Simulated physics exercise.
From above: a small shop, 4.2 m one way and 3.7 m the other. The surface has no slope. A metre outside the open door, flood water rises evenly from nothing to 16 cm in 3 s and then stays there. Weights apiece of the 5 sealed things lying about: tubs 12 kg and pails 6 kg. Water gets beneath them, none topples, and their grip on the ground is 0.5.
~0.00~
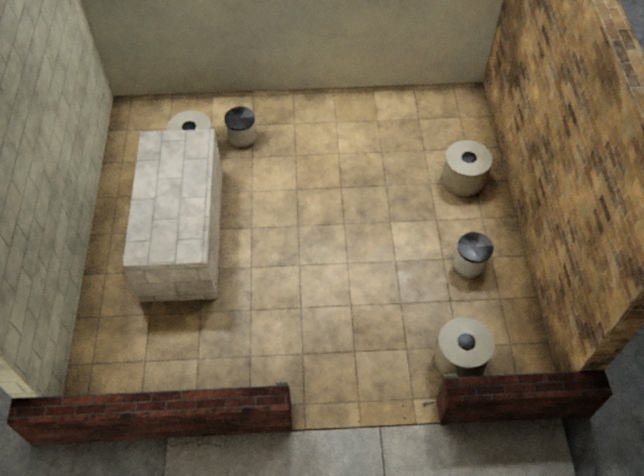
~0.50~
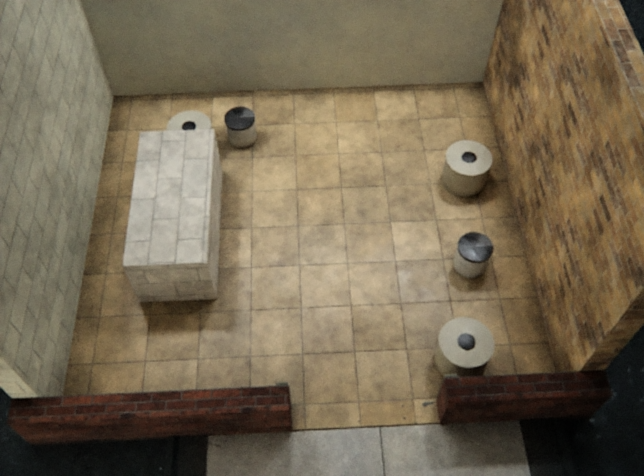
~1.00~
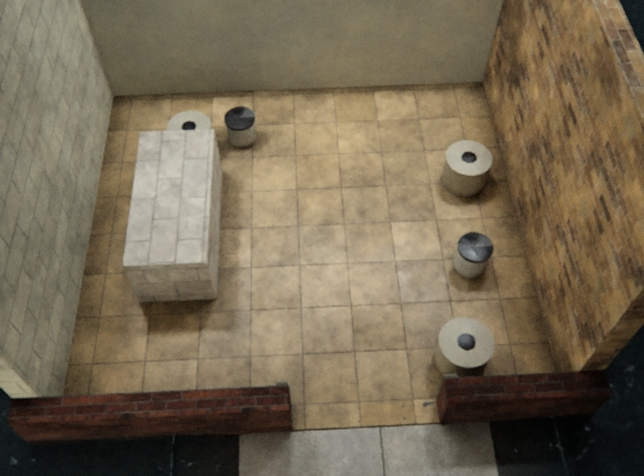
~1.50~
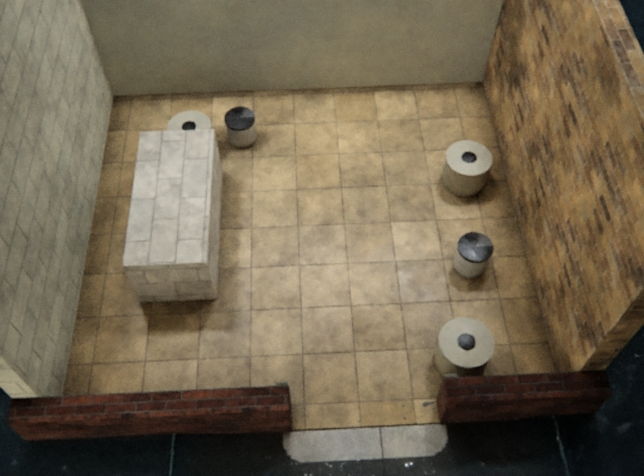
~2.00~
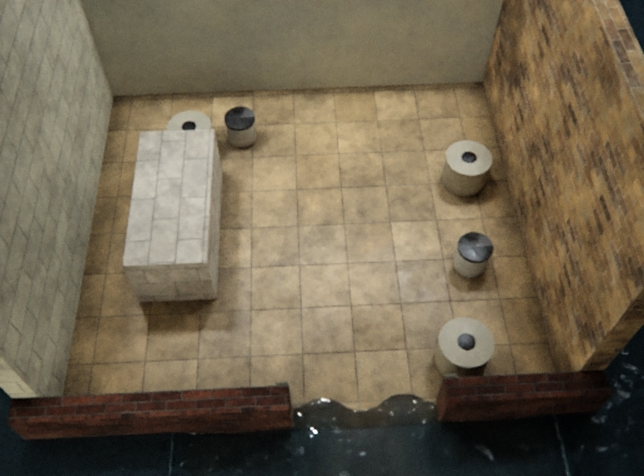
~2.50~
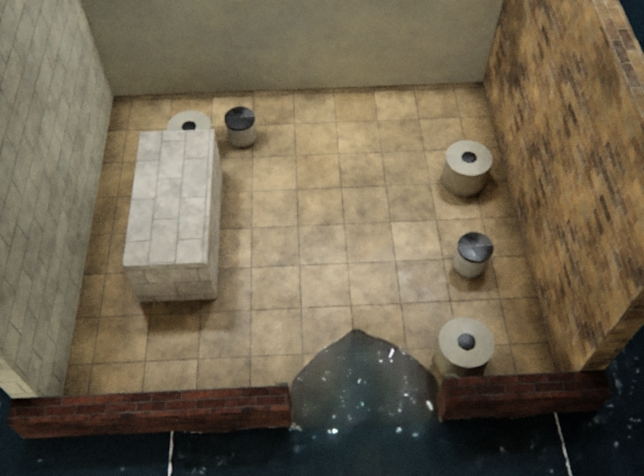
Dark water spreads over the grey paving outside a small open-fronted room, seen from high above by a camera that stays still. Inside, a pale block counter stands at left on tan tiles, with round grey containers, some dark-topped, behind it and along the brown brick wall at right. The water covers the pale doorstep, then pushes through the gap between low red brick walls onto the tiles, while the containers stay put.
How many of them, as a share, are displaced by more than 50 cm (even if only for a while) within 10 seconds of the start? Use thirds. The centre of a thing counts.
It is less than a third.
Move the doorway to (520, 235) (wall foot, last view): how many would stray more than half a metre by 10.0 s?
In that case 1 of them.
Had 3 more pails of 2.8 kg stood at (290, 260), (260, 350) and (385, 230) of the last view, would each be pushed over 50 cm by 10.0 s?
In that order: Over, short of it, more.
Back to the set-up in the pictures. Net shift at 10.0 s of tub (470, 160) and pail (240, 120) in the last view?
In turn: 10 cm, 80 cm.
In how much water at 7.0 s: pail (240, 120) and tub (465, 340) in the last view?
Roughly 6 and 3 cm.
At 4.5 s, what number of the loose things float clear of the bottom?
0 of them.
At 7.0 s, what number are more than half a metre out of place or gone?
By then 0.
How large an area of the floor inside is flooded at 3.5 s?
Some 3.0 m2.
After 3.5 s 0 of 5 are over 50 cm from their spots; 0 afloat.
After 4.5 s 0 of 5 are over 50 cm from their spots; 0 afloat.
After 7.0 s 0 of 5 are over 50 cm from their spots; 0 afloat.
After 10.0 s 1 of 5 are over 50 cm from their spots, and 1 have been at some point; 0 afloat.
